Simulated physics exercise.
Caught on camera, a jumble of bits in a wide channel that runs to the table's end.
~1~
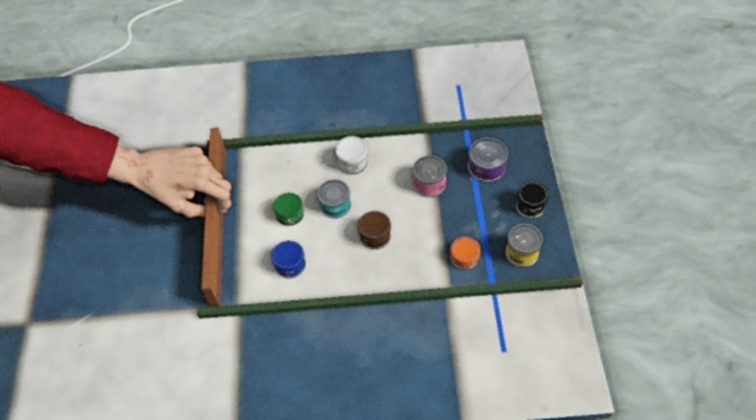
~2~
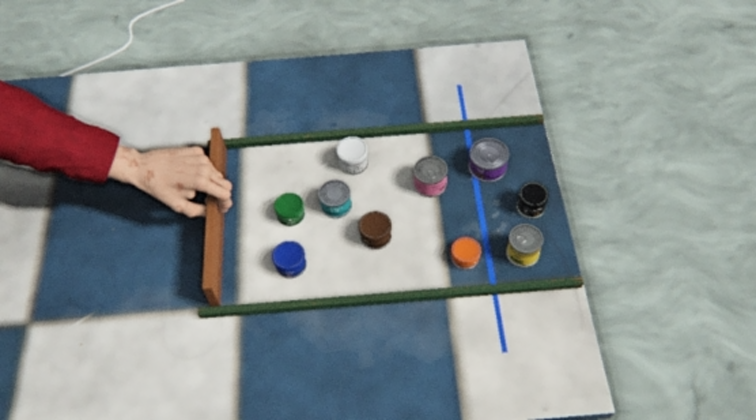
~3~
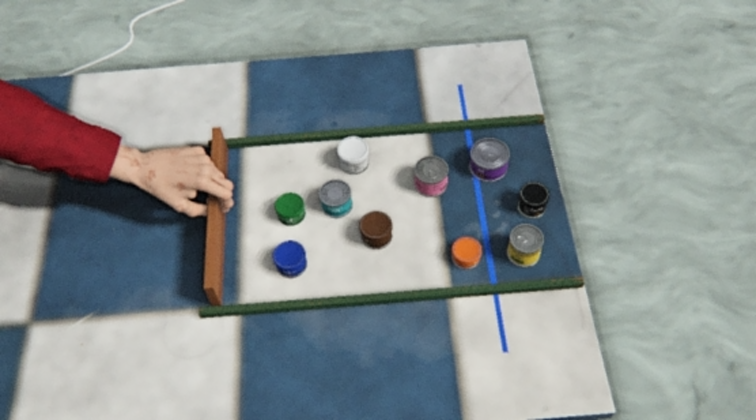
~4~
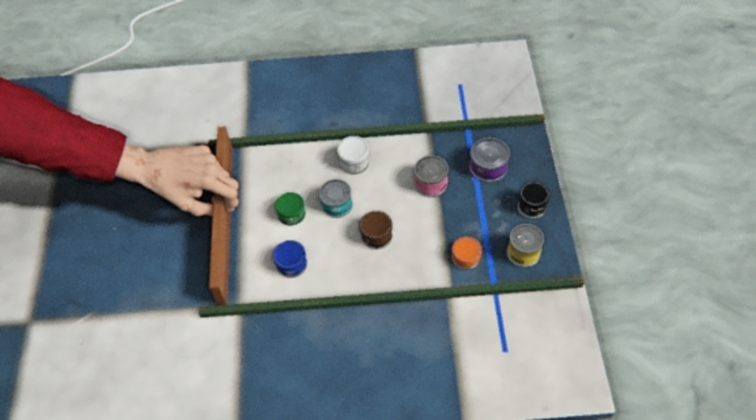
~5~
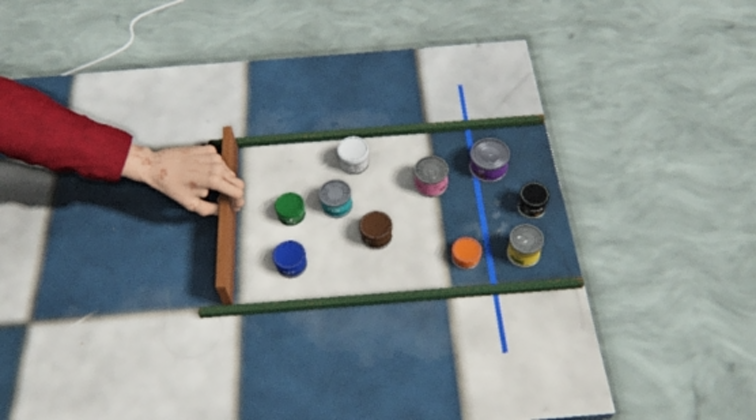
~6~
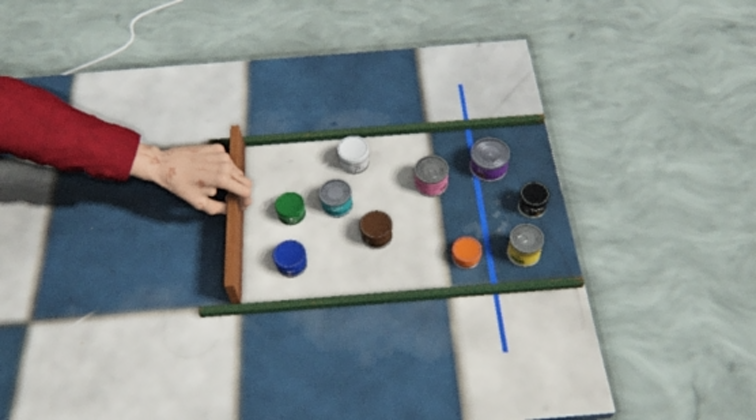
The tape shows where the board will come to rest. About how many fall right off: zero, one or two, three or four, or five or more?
Outcome: The number that fall off is zero.
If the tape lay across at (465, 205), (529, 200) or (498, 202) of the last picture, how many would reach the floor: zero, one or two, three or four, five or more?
In that order: Zero; five or over; one to two.
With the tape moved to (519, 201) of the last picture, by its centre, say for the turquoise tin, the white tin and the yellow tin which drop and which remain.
The turquoise tin survives; the white tin is kept; the yellow tin comes down.
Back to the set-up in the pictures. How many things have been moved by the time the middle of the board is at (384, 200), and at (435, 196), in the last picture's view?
At the one place 6, at the other 8.
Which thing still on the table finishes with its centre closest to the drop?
The purple tin ends nearest.
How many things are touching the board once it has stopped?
That makes 5.
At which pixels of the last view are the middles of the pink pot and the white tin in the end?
The pink pot at (520, 159), the white tin at (487, 143).
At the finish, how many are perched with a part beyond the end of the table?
2 of them.
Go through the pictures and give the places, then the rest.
In the first frame, black pot (532, 200); yellow tin (524, 246); purple tin (488, 160); board (215, 214); tape (479, 204).
In the second frame, yellow tin (525, 246); turquoise tin (335, 199).
In the third frame, purple tin (489, 160); board (217, 213).
In the fourth frame, black pot (533, 200); orange pot (466, 254).
In the fifth frame, yellow tin (525, 246); green tub (290, 209).
In the sixth frame, black pot (533, 200); yellow tin (525, 246); purple tin (490, 160); board (236, 211); tape (480, 203).
Soon after, none off yet; black pot at rest near (533, 200); yellow tin at rest near (525, 246); purple tin at rest near (490, 160).
After that, none off yet; black pot at rest near (533, 200); yellow tin at rest near (525, 246); purple tin displaced a little near (511, 155).
In the end, the number that fall off is zero.
